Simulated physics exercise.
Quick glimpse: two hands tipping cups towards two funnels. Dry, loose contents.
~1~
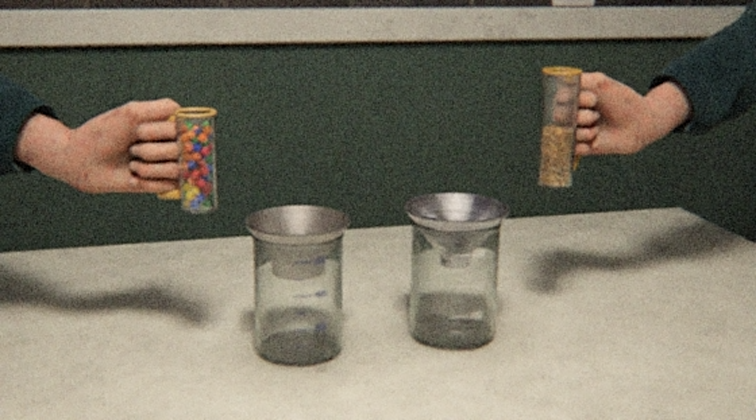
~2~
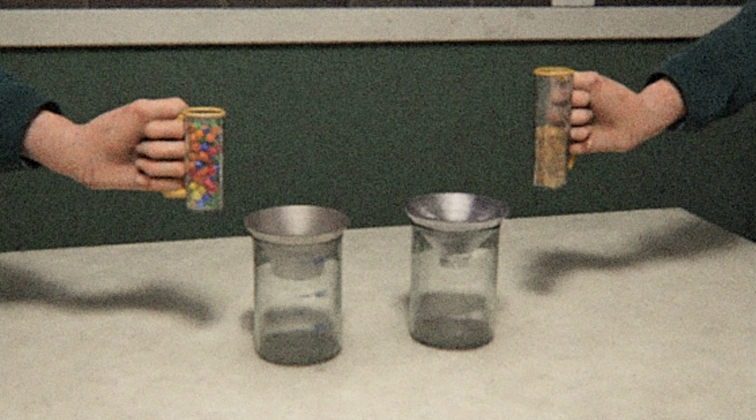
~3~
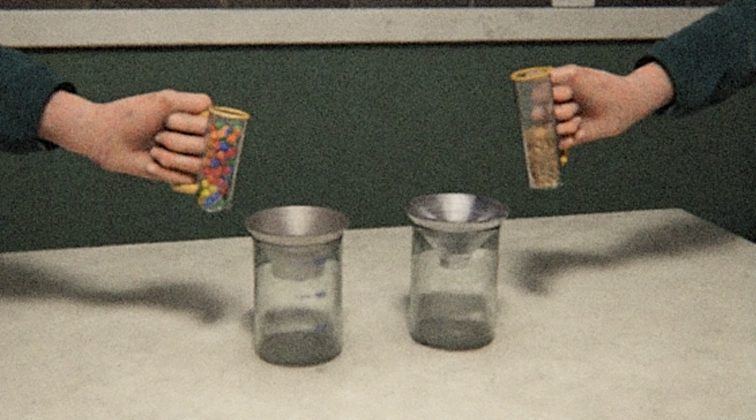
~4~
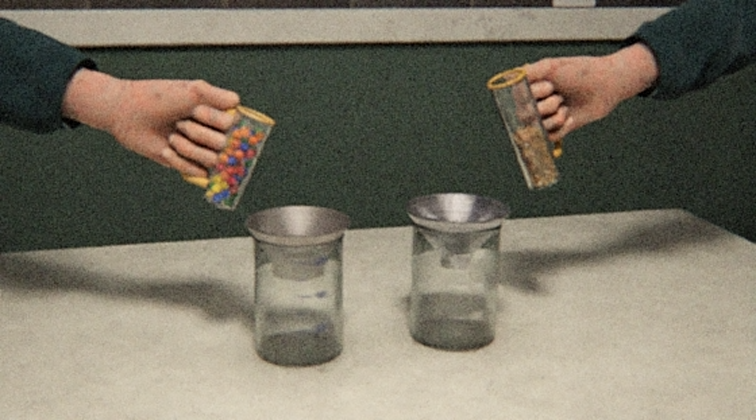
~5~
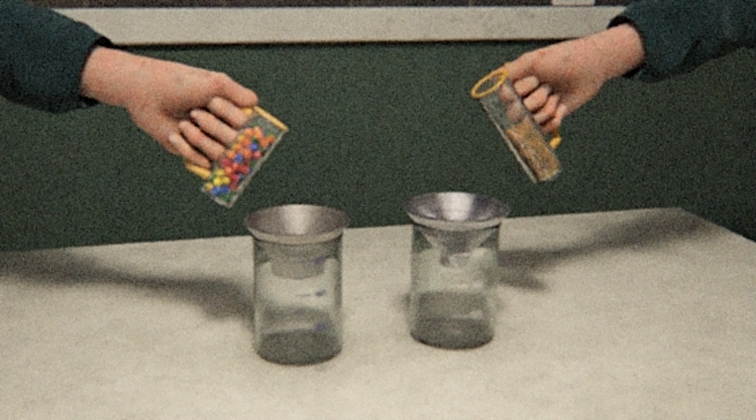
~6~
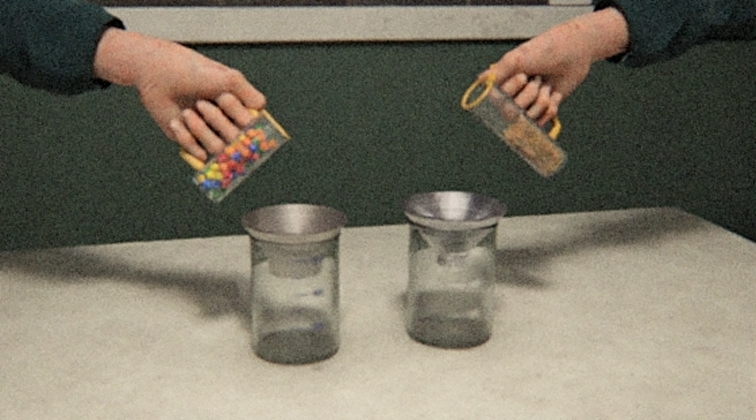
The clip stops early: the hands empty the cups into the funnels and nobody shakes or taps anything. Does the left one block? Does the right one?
Once poured, the left funnel drains out and the right funnel drains out.
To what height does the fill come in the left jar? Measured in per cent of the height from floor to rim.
My estimate: Some 10 in a hundred.
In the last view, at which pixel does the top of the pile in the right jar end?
(469, 322), roughly.
Then, 0.45 s after the last picture, left, nearly all still in the cup, a stray few in or over the funnel; right, all still in the cup.
Then, 0.85 s after the last picture, left, about two thirds still in the cup, a small part in or over the funnel, a small part down in the jar; right, nearly all still in the cup, a small part in or over the funnel.
Then, 1.19 s after the last picture, left, about a quarter in or over the funnel, most down in the jar; right, a small part still in the cup, about half in or over the funnel, about a third down in the jar.
By the end, left, all down in the jar; right, all down in the jar.
